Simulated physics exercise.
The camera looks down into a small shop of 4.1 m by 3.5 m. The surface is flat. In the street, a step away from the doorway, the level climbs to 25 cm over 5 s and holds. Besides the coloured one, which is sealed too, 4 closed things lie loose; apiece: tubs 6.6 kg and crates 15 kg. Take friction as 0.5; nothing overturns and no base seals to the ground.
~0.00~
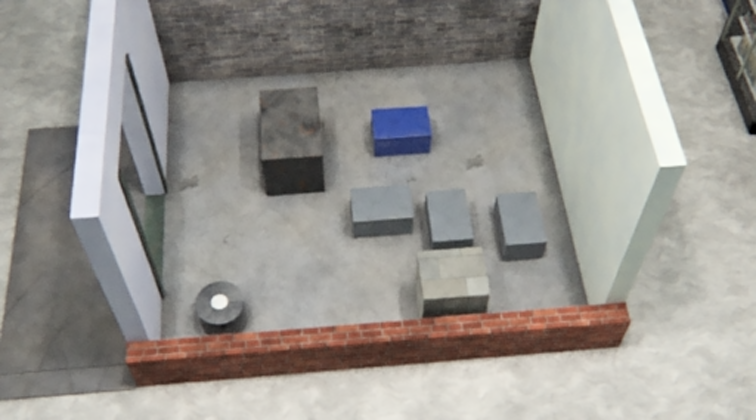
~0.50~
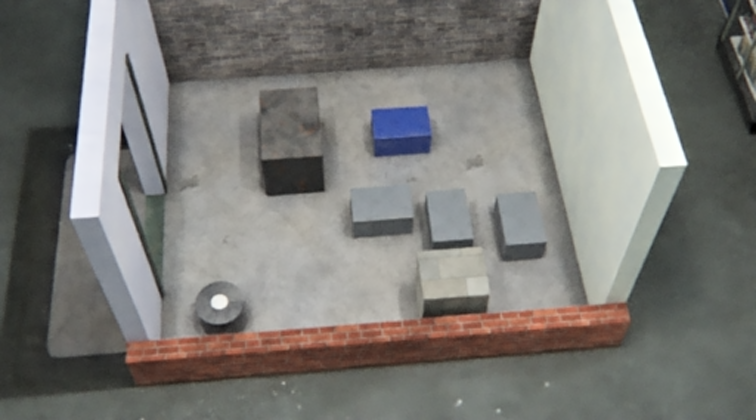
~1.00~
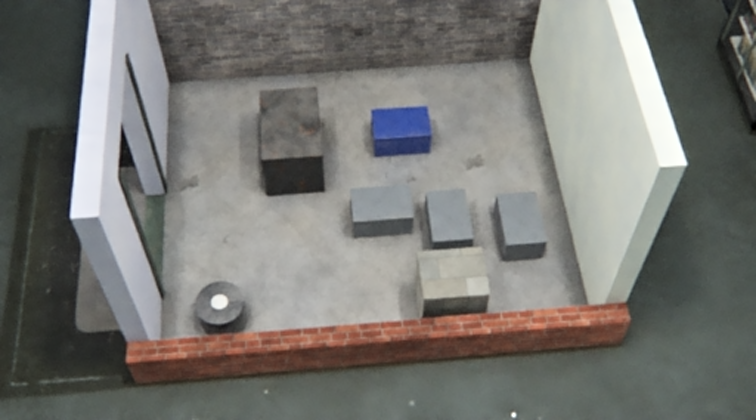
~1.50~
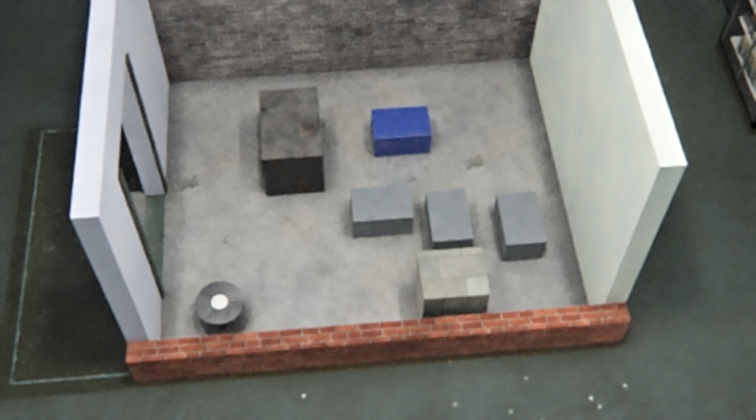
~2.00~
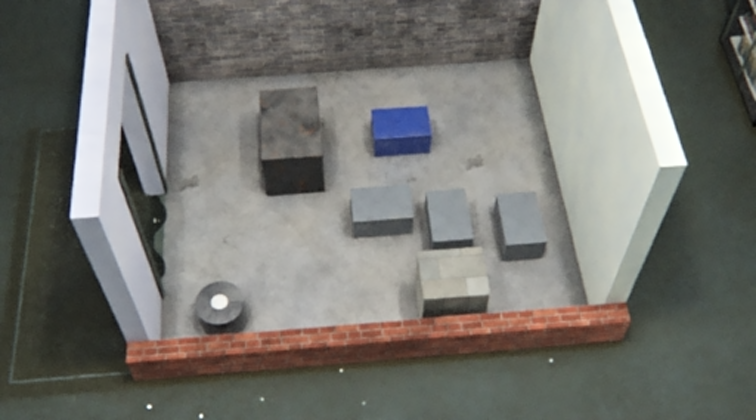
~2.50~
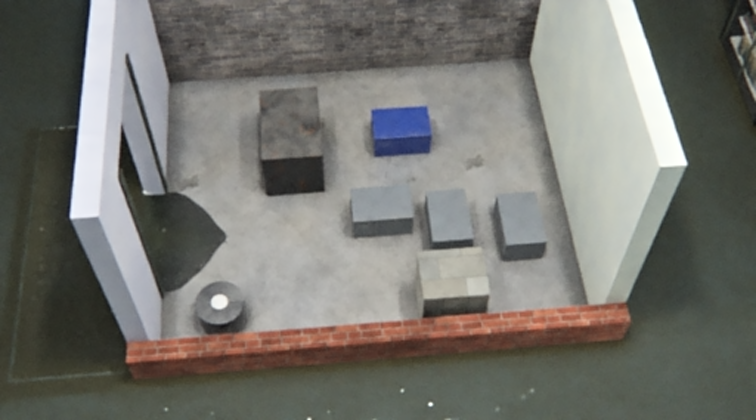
In a small walled room seen from above, dark water spread over the ground outside, then crept in through the left doorway onto the floor, while the blue box and grey blocks stayed still.
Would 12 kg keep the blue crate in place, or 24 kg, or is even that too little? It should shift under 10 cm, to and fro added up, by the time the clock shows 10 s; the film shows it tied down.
I expect that only the larger load is enough.
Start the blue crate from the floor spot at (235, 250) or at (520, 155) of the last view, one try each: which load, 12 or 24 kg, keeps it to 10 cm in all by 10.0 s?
In turn: Neither is enough; neither is enough.
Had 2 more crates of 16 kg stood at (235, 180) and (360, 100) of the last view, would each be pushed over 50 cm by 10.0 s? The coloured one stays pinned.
In turn: Past it, short of it.
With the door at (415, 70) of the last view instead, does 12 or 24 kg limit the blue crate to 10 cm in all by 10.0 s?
Then neither weight holds it.
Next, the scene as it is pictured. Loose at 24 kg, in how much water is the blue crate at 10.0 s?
Roughly 7 cm.
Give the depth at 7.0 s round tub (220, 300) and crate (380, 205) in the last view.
About 5 and 7 cm.
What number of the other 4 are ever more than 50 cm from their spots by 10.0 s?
3 of them.
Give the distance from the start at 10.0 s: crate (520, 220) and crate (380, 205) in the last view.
In that order: 30 cm, 200 cm.
After 3.5 s the blue crate would be 0 cm from its start with 12 kg and 0 cm from its start with 24 kg; 0 cm of water round it then.
After 4.5 s the blue crate would be 0 cm from its start with 12 kg and 0 cm from its start with 24 kg; 0 cm of water round it then.
After 7.0 s the blue crate would be 11 cm from its start with 12 kg and 0 cm from its start with 24 kg; 3 cm of water round it then.
After 10.0 s the blue crate would be 7 cm from its start with 12 kg and 0 cm from its start with 24 kg; 7 cm of water round it then.
